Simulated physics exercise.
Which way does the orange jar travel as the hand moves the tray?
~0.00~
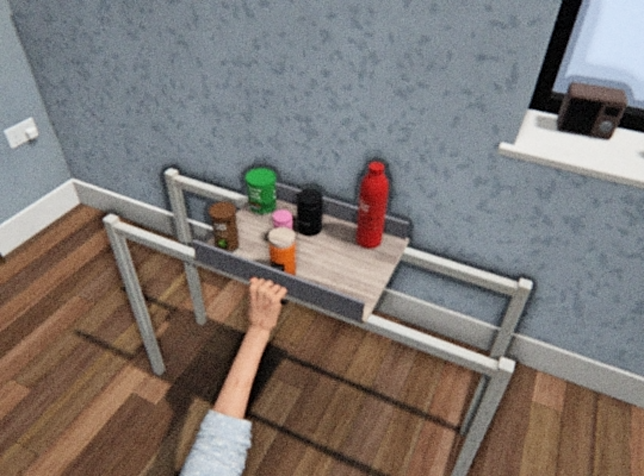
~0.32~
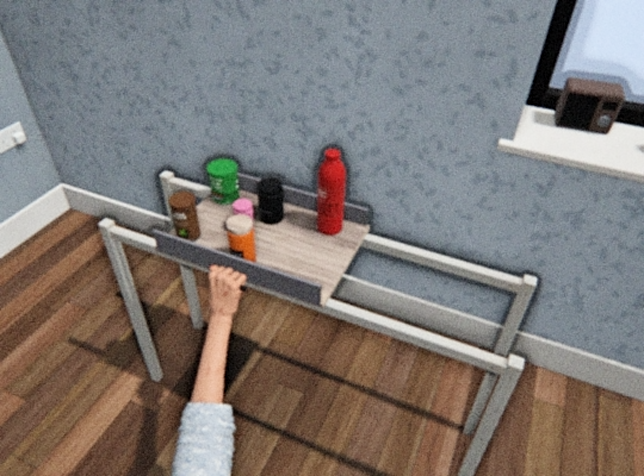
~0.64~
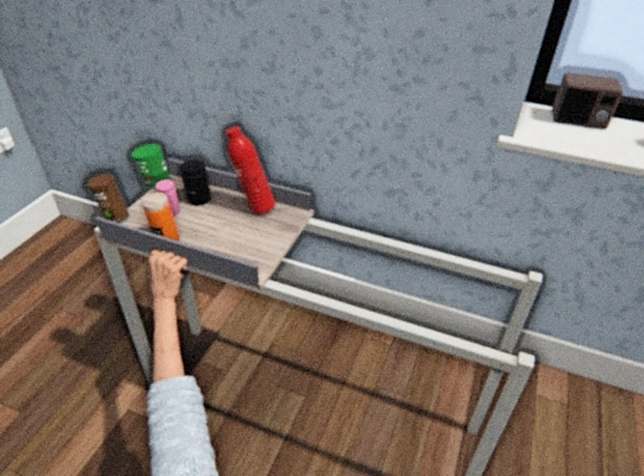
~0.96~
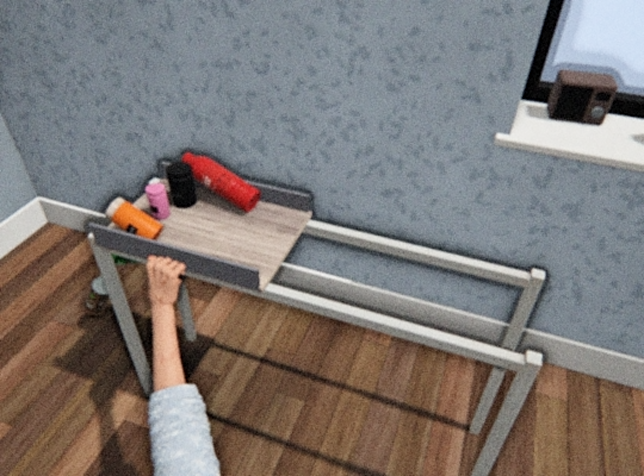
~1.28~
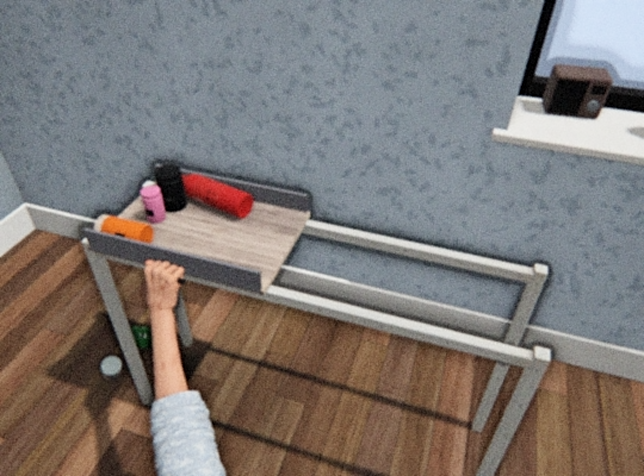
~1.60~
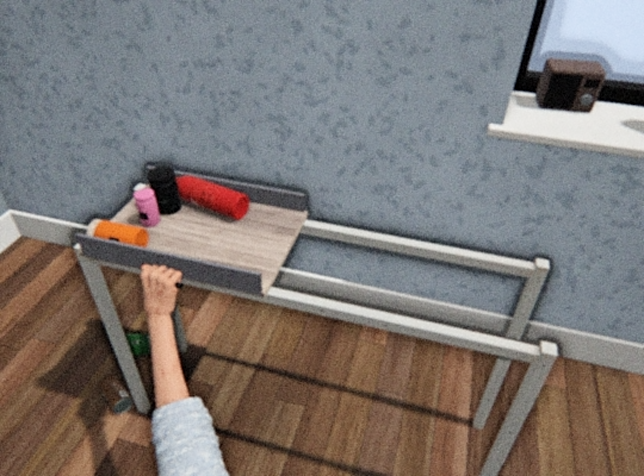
The orange jar travels to the left along with the tray.
We see a hand slide a tray of containers left along a rail frame until it stops at the left end, where the green and brown tins fall to the floor and the red bottle and orange jar topple, while the black jar and pink shaker stay upright.
